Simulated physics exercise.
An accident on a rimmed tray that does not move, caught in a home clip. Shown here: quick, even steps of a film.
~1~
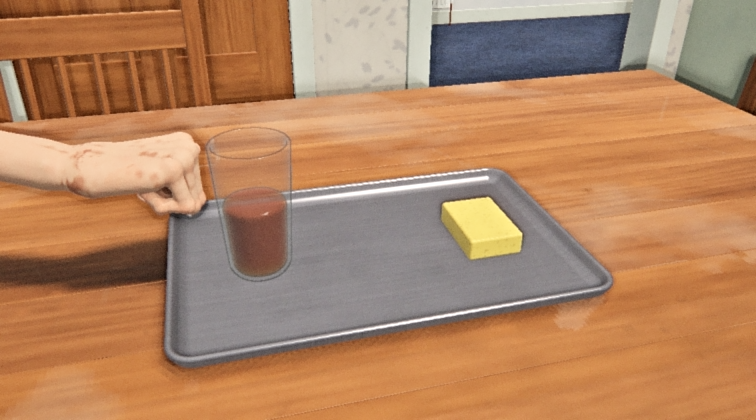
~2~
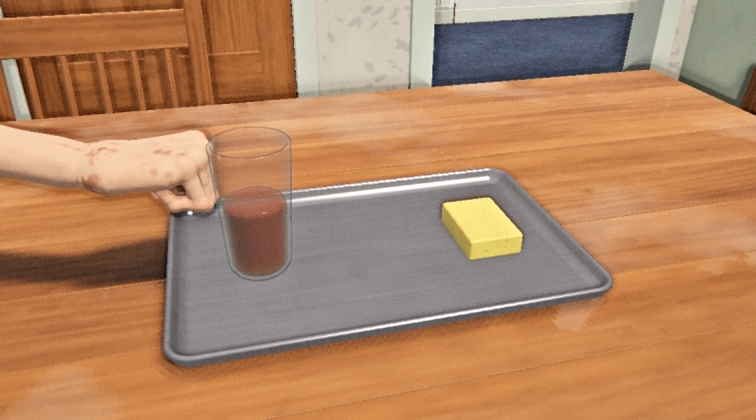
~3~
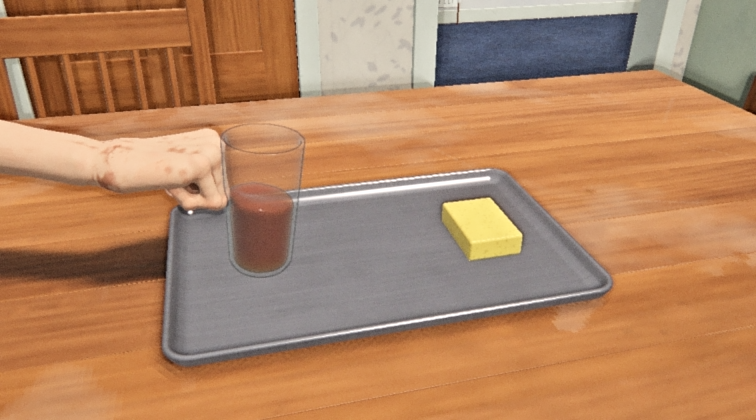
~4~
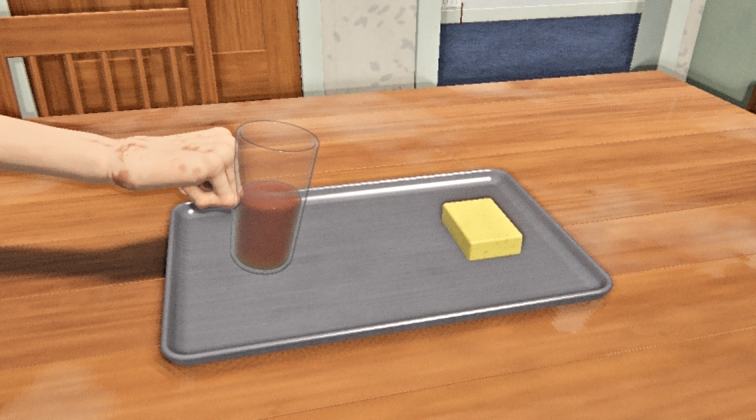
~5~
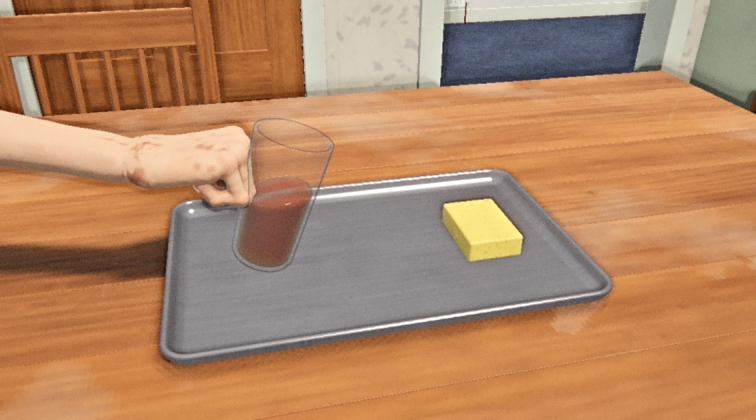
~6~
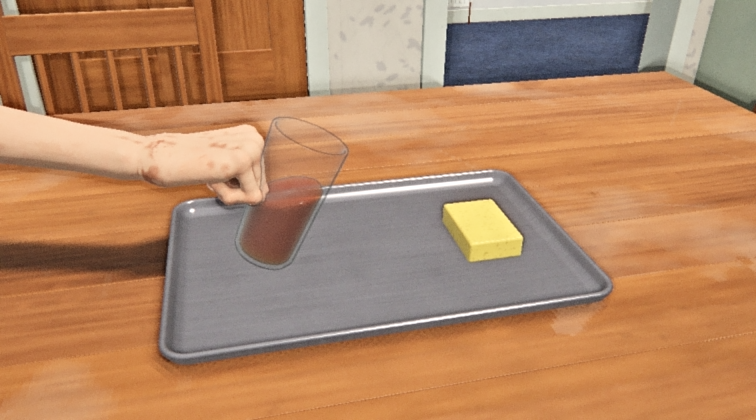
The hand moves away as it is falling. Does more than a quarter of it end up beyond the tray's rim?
I expect it to slosh a quarter or less off the tray.
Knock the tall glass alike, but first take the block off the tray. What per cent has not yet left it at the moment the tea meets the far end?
Around 65 percent.
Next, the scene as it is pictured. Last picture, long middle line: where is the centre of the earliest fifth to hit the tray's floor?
Landing point: About (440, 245).
A moment on, the tall glass is falling and 100 per cent is in the glass, 0 on the tray and 0 above or beyond its rim.
Next, the tall glass is falling and 100 per cent is in the glass, 0 on the tray and 0 above or beyond its rim.
Then the tall glass lies on its side and 75 per cent is in the glass, 15 on the tray and 10 above or beyond its rim.
Later the tall glass lies on its side and 34 per cent is in the glass, 50 on the tray and 16 above or beyond its rim.
At rest 85 per cent is held by tray and glass, 15 is off the tray.
